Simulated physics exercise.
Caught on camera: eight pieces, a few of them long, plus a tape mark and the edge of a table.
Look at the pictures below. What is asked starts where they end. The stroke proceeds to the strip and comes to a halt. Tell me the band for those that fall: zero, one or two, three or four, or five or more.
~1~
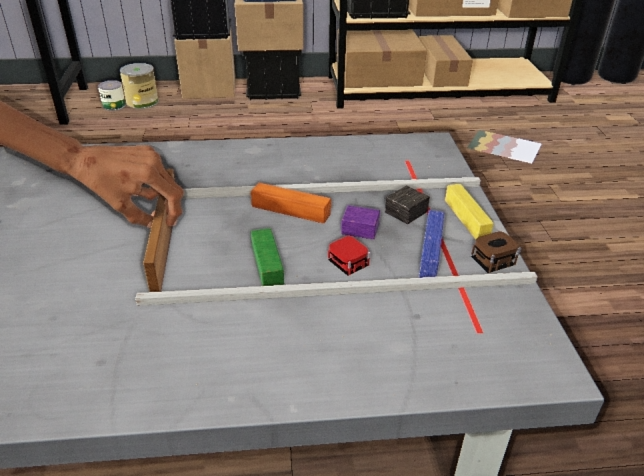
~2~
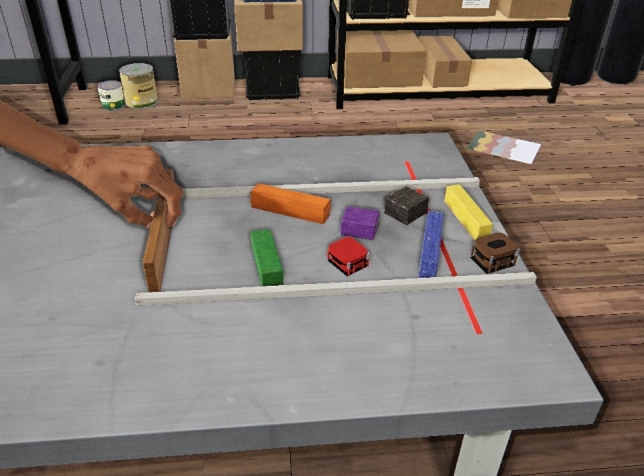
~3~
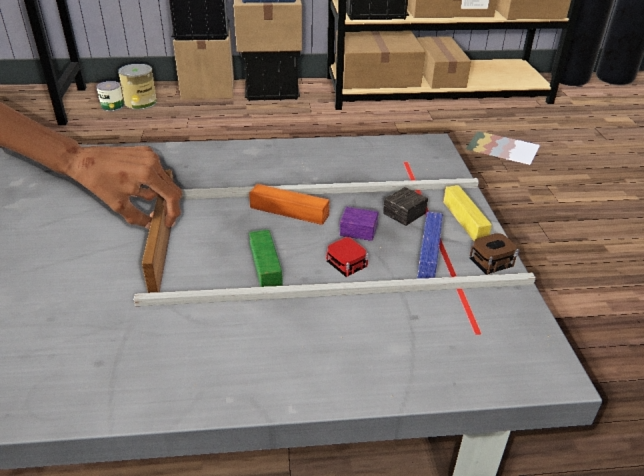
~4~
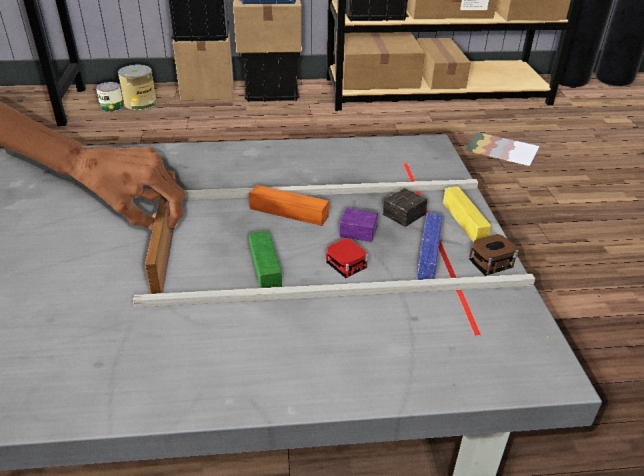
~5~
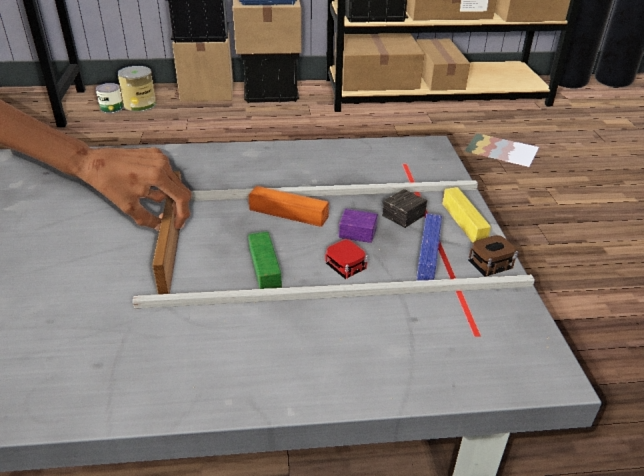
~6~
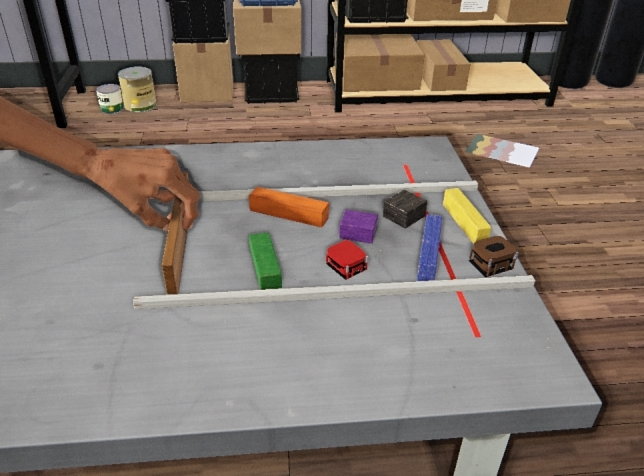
After the push, one or two are missing from the table.
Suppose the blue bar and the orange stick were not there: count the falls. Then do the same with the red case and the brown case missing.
The counts would be 0 and 0.
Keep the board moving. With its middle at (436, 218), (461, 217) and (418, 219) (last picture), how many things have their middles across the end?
2, 3 and 0.
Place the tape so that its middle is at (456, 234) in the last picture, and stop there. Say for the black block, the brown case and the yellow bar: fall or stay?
Black block - stays in place, brown case - goes down, yellow bar - goes down.
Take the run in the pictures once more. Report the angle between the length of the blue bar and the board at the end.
About 10°.
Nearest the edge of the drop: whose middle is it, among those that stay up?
Foremost: The blue bar.
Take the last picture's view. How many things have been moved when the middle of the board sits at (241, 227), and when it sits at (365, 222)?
At the first place 0, at the second 6.
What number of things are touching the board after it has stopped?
Total: 2.
A little later, none off yet; brown case at rest near (493, 256); yellow bar at rest near (466, 215); blue bar at rest near (430, 248).
Next, none off yet; brown case shifted a little near (508, 258); yellow bar shifted a little near (476, 213); blue bar shifted a little near (477, 248).
When it is over, the number that fall off is one or two; down, yellow bar and brown case.
